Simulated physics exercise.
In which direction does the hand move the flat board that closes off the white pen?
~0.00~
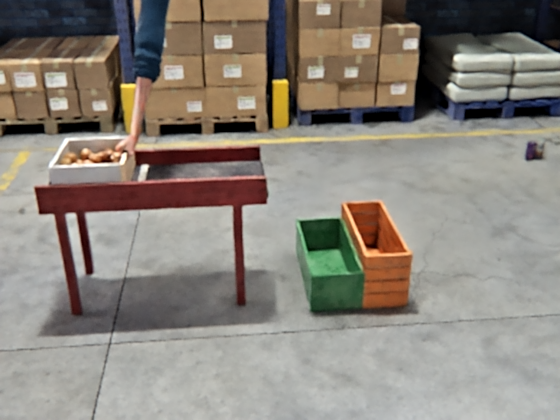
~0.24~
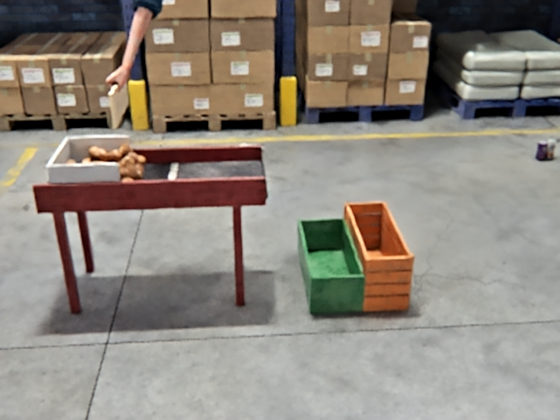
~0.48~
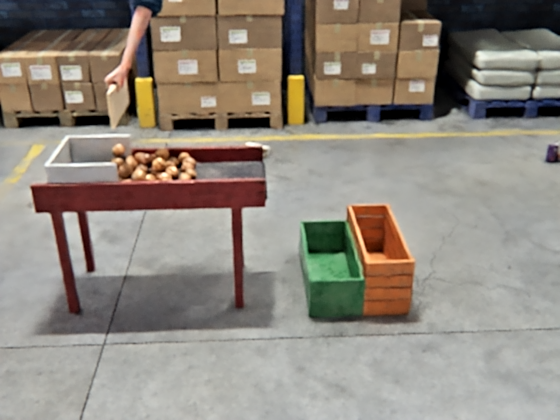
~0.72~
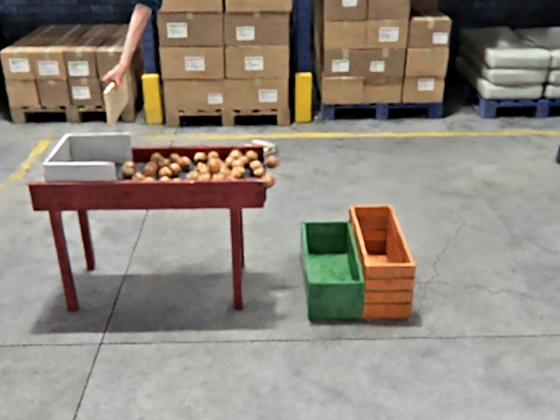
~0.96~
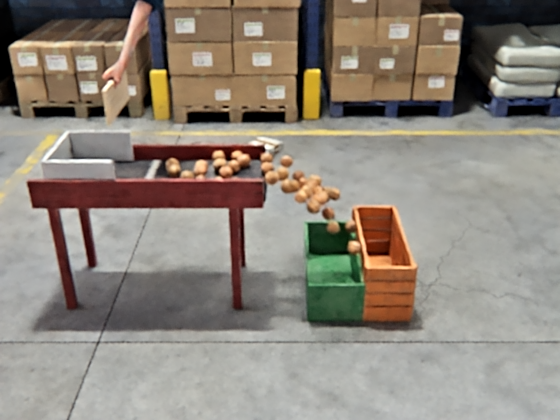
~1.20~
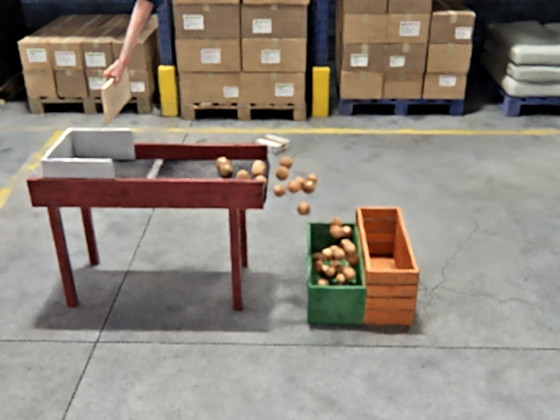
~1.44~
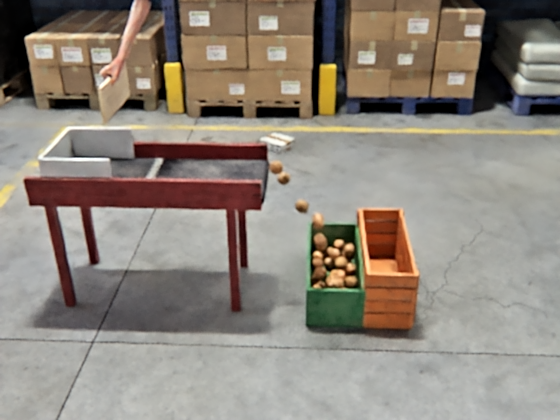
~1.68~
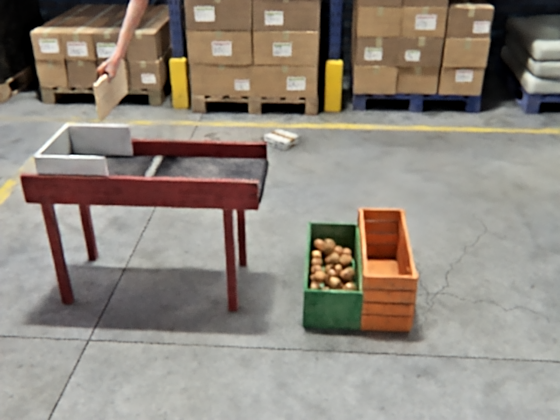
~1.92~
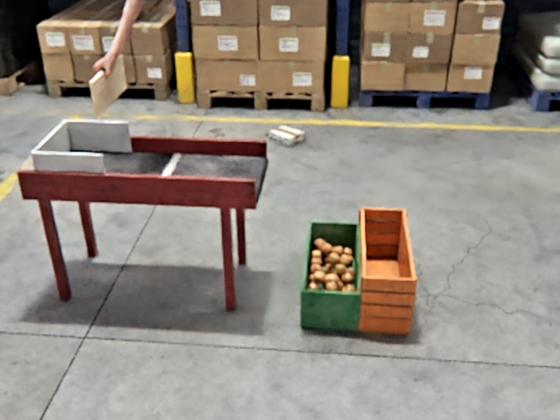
The hand moves the board up, lifting it clear of the pen and holding it above the table.
